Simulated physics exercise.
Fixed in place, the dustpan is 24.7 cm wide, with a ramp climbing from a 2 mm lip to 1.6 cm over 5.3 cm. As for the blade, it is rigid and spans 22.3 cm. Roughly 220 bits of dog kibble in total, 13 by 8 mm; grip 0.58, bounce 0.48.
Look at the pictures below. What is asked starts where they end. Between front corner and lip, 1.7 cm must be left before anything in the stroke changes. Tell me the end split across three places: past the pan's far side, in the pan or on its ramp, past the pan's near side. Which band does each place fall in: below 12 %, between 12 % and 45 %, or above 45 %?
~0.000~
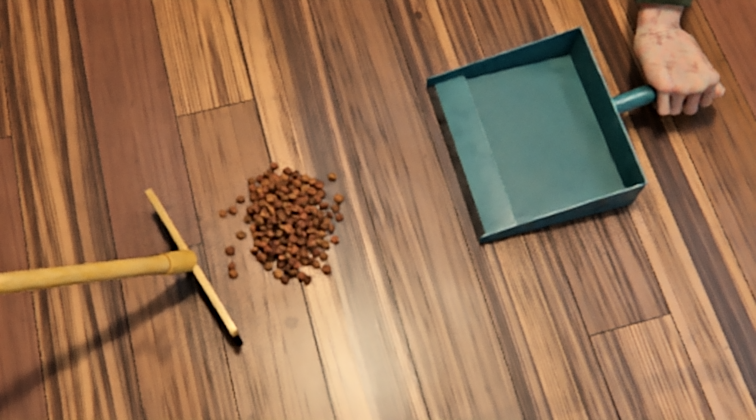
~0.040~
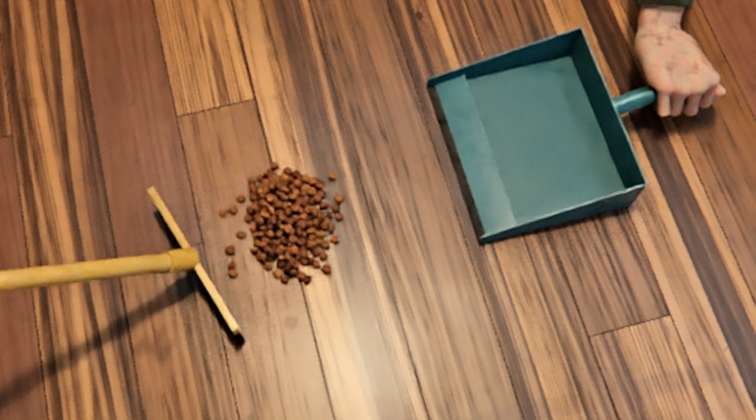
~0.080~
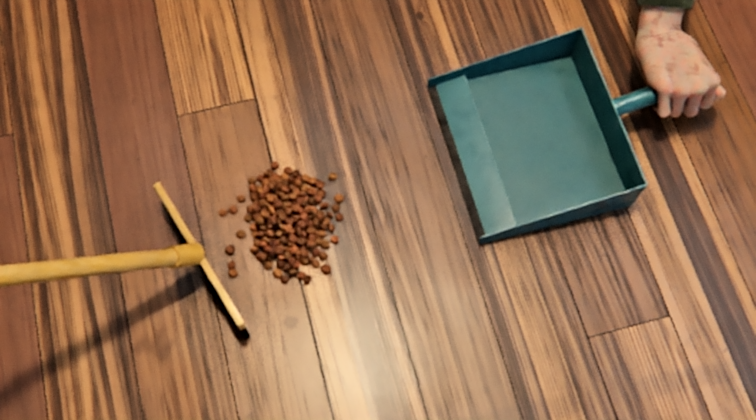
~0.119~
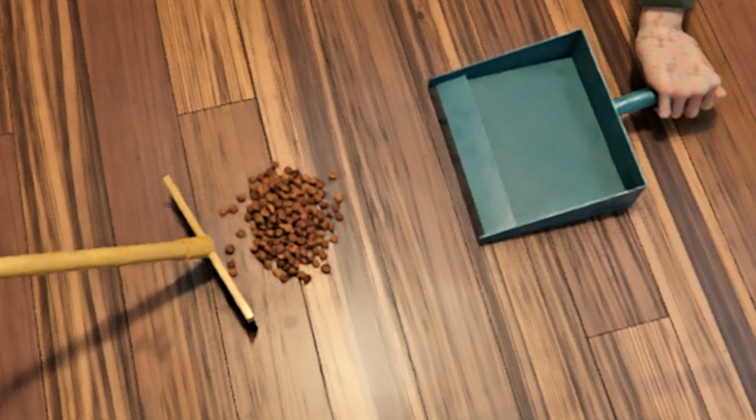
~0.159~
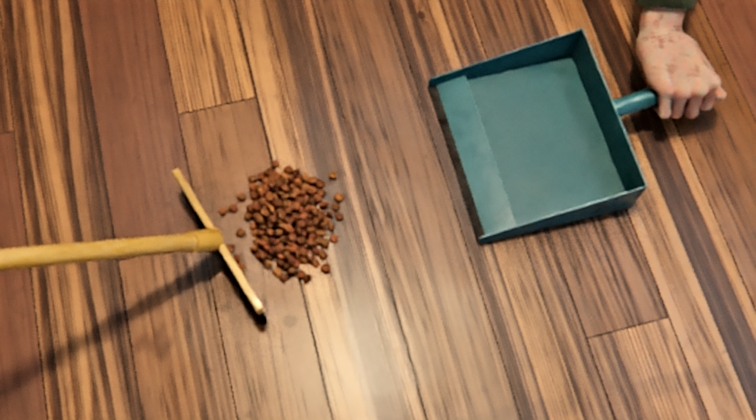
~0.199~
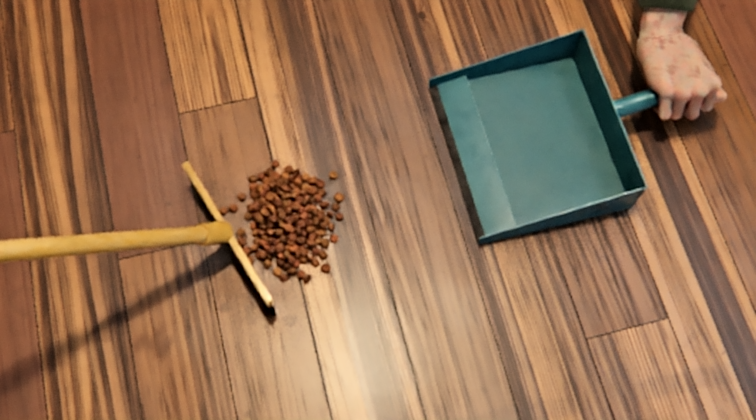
In order: Far side: Medium; pan: Medium; near side: Low.
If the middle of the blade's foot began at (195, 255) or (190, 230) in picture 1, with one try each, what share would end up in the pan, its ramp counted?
The two tries give some 15 % and some 15 %.
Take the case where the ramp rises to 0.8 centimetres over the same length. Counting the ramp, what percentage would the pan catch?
About 20 %.
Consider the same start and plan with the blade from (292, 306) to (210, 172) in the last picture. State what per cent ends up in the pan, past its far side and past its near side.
Pan: 5, far side: 0, near side: 0.
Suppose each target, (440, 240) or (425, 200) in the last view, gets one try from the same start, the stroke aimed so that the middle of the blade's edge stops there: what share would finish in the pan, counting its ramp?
Around 0 per cent, and around 5 per cent.
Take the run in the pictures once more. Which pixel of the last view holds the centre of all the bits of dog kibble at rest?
Roughly pixel (427, 120).
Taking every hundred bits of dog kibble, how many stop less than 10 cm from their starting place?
I'd estimate roughly 5 per cent.
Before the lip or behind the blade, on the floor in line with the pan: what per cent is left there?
About 65 %.
After 0.58 s, middle of the blade 19 cm from the lip; 0 % over the lip, far side 0 %, near side 0 %.
After 0.83 s, middle of the blade 10 cm from the lip; 0 % over the lip, far side 5 %, near side 0 %.
After 1.19 s, middle of the blade 5 cm from the lip; 15 % over the lip, far side 15 %, near side 0 %.
By 1.5 s all is still; far side 15 %, pan 15 %, near side 0 %, in front of the lip or behind the blade 65 %.
